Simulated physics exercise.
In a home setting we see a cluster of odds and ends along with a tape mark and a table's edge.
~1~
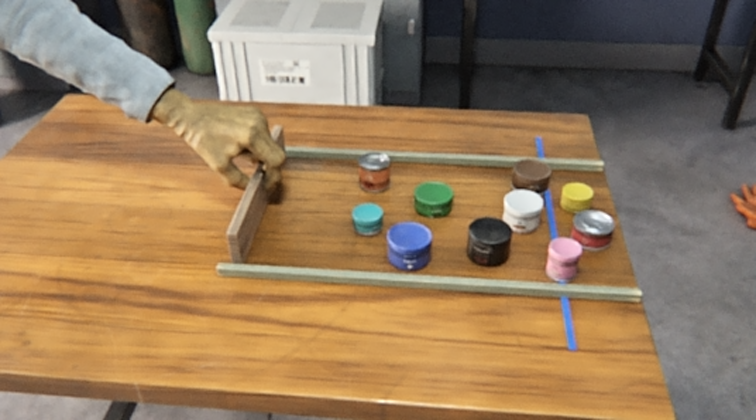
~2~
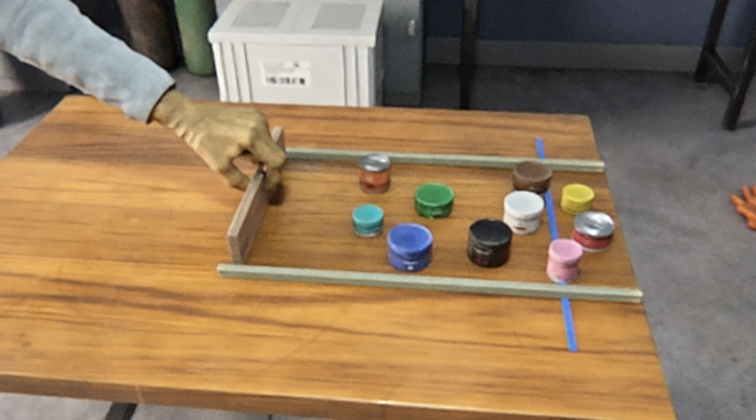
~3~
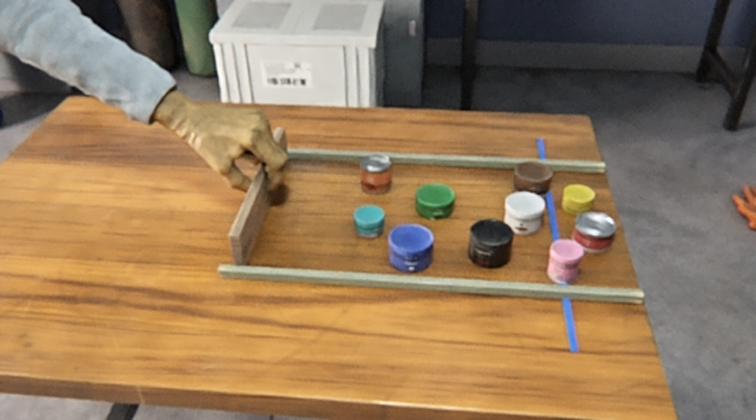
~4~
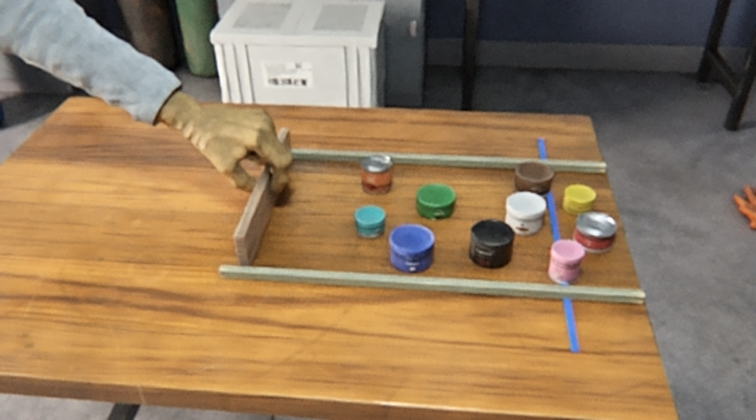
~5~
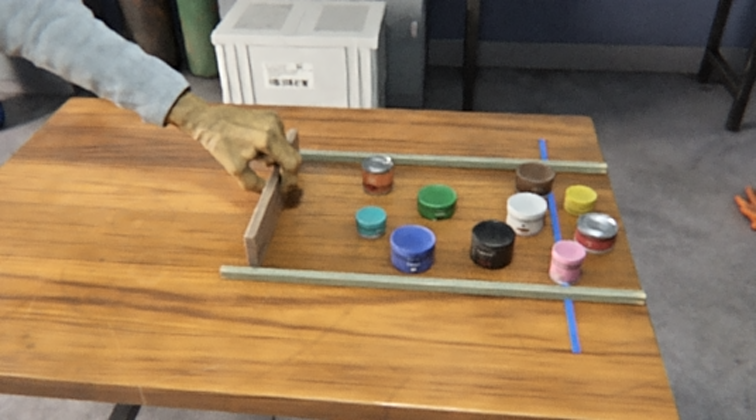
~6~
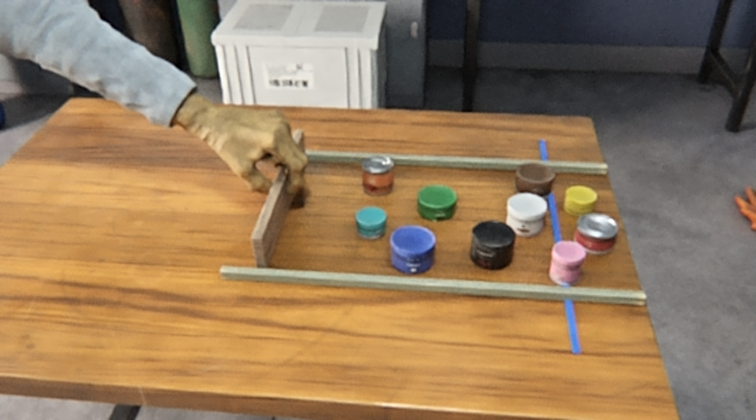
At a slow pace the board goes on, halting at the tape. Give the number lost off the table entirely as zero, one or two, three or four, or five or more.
Lost off the table: One or two.
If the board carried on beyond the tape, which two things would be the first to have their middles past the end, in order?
The order is the red pot, then the black tub.
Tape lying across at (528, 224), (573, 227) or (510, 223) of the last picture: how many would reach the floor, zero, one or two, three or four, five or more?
First none, then 1 or 2, then not one.
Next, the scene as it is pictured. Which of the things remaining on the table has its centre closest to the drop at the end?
Black tub.
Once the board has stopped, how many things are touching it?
It is in contact with 4.
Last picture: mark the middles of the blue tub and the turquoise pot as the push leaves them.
About (587, 261), and the other about (574, 234).
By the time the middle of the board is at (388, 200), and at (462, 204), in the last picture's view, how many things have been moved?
Answer - first 2, then 5.
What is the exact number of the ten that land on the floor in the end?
That would be exactly 1.
Soon after, none off yet; red pot at rest near (596, 233); yellow tub at rest near (580, 201); pink tin at rest near (567, 263).
After that, none off yet; red pot at rest near (598, 233); yellow tub at rest near (580, 201); pink tin at rest near (571, 267).
In the end, the number that fall off is one or two; gone, red pot.
